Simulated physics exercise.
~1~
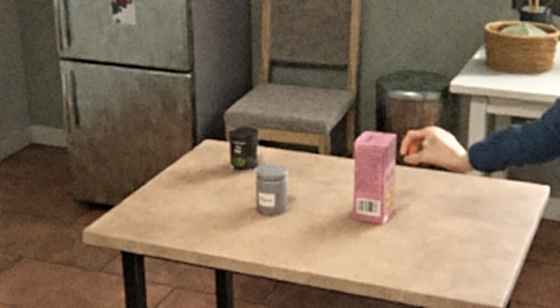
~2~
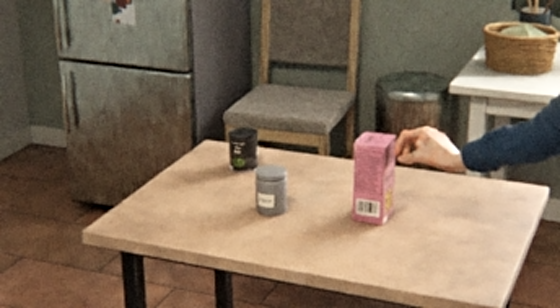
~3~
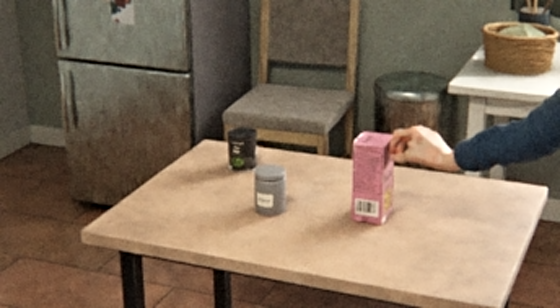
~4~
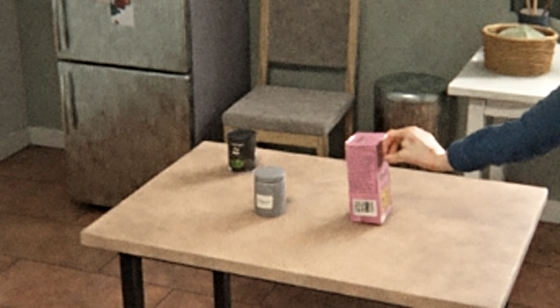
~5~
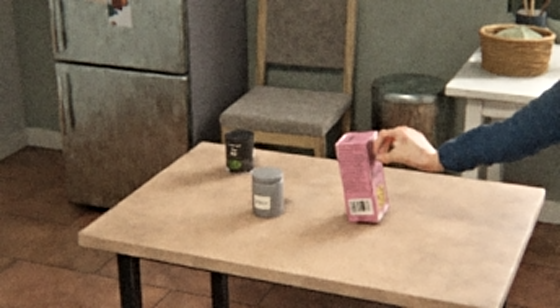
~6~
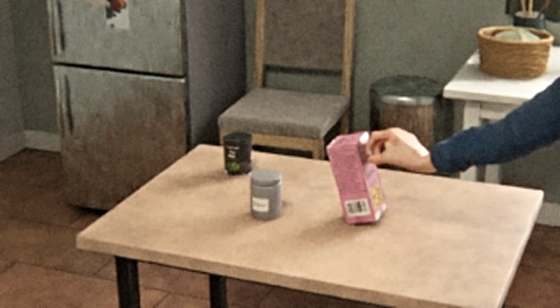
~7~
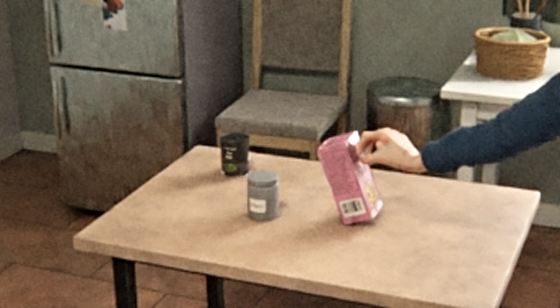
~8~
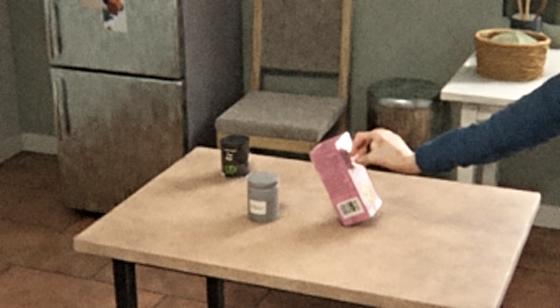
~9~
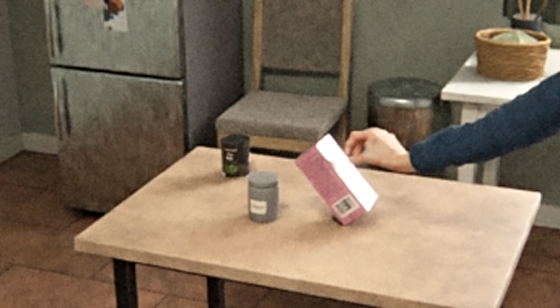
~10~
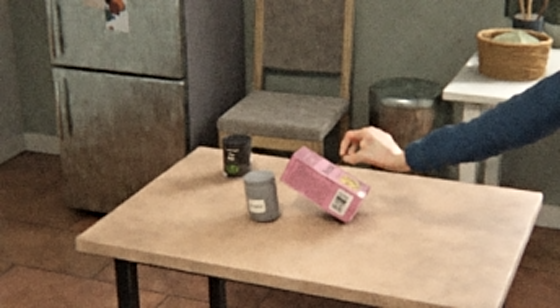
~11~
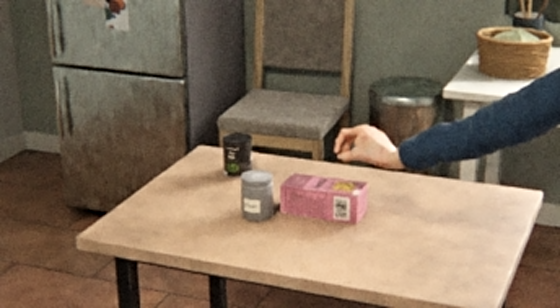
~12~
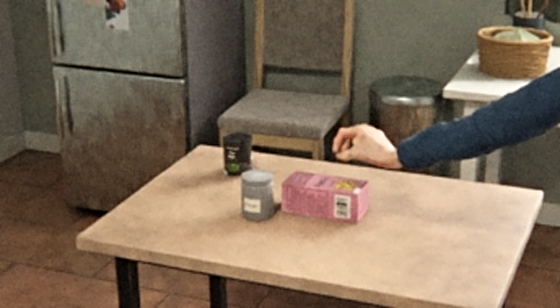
In the video, a hand reaches in from the right and pushes the top of an upright pink carton on a table, tilting it leftward until it topples onto its side beside a grey jar, while a black tin stays standing behind them.
